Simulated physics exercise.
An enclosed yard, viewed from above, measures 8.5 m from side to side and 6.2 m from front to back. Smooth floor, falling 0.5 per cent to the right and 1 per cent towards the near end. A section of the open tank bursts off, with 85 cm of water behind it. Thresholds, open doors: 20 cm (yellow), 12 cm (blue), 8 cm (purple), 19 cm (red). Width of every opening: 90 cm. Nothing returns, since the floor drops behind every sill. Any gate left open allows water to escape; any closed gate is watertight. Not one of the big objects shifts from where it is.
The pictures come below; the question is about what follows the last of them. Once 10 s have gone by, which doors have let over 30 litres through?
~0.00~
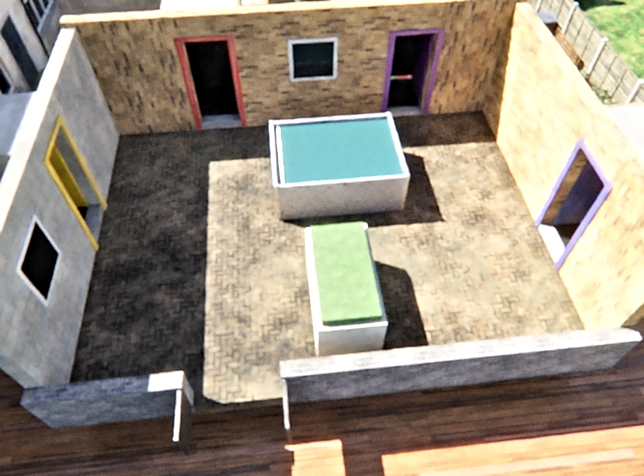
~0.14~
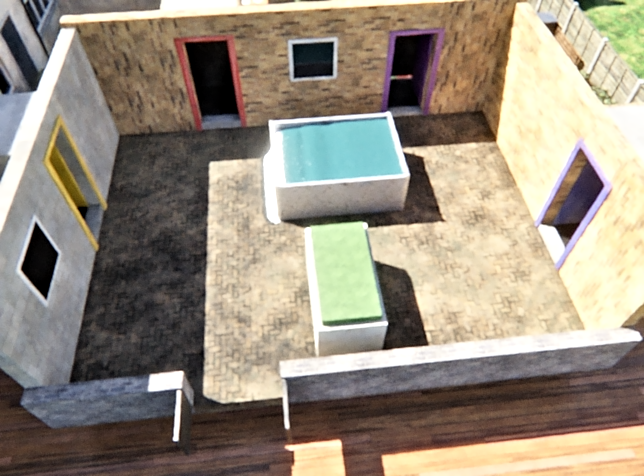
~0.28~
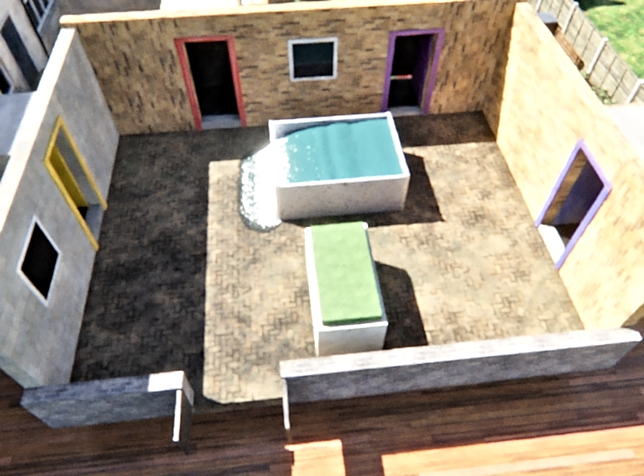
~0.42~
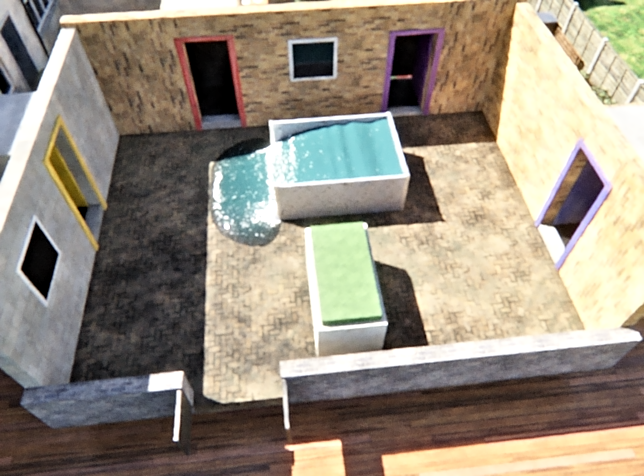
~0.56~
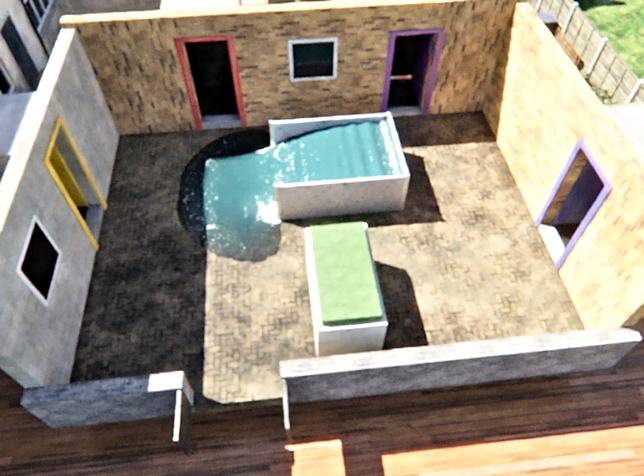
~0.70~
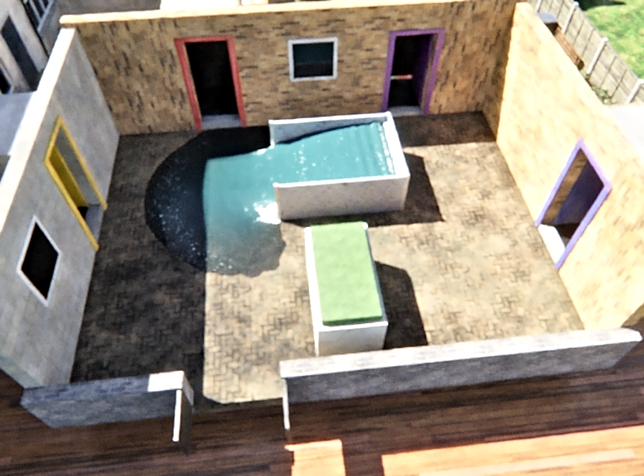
Taking each door: The yellow door has let over 30 litres through; the blue door has not let over 30 litres through; the purple door has not let over 30 litres through; the red door has not let over 30 litres through.
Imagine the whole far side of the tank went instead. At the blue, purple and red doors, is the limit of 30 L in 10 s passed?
Door blue stays within, door purple goes beyond, door red stays within.
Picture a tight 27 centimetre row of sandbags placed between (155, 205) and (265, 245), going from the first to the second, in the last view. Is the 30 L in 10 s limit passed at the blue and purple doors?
At the blue door the limit is not reached, and at the purple door it is not reached.
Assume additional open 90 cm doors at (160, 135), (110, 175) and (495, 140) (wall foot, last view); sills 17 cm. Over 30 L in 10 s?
The first one exceeds it, the second one exceeds it, and the third one doesn't reach it.
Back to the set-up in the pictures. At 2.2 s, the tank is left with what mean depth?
About 29 cm.
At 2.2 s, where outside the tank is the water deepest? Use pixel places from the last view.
Look at roughly (119, 142).
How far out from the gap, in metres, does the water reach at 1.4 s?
4.2 m.
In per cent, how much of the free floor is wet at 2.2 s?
Some 35 per cent of the floor is wet.
After 1.4 s water covers 35 % of the floor and is deepest (42 cm) near (120, 137); yellow door 37 cm at the sill, 26 L in, blue door not reached, purple door not reached, red door 15 cm at the sill, 0 L in.
After 2.2 s water covers 35 % of the floor and is deepest (50 cm) near (119, 142); yellow door 38 cm at the sill, 94 L in, blue door not reached, purple door not reached, red door 12 cm at the sill, 0 L in.
After 3.5 s water covers 40 % of the floor and is deepest (37 cm) near (68, 392); yellow door 26 cm at the sill, 166 L in, blue door not reached, purple door not reached, red door 18 cm at the sill, 0 L in.
After 6.0 s water covers 65 % of the floor and is deepest (28 cm) near (312, 378); yellow door 9 cm at the sill, 176 L in, blue door not reached, purple door 4 cm at the sill, 0 L in, red door 10 cm at the sill, 1 L in.
After 10.0 s water covers 90 % of the floor and is deepest (12 cm) near (289, 381); yellow door 8 cm at the sill, 176 L in, blue door 5 cm at the sill, 0 L in, purple door 3 cm at the sill, 0 L in, red door 4 cm at the sill, 1 L in.
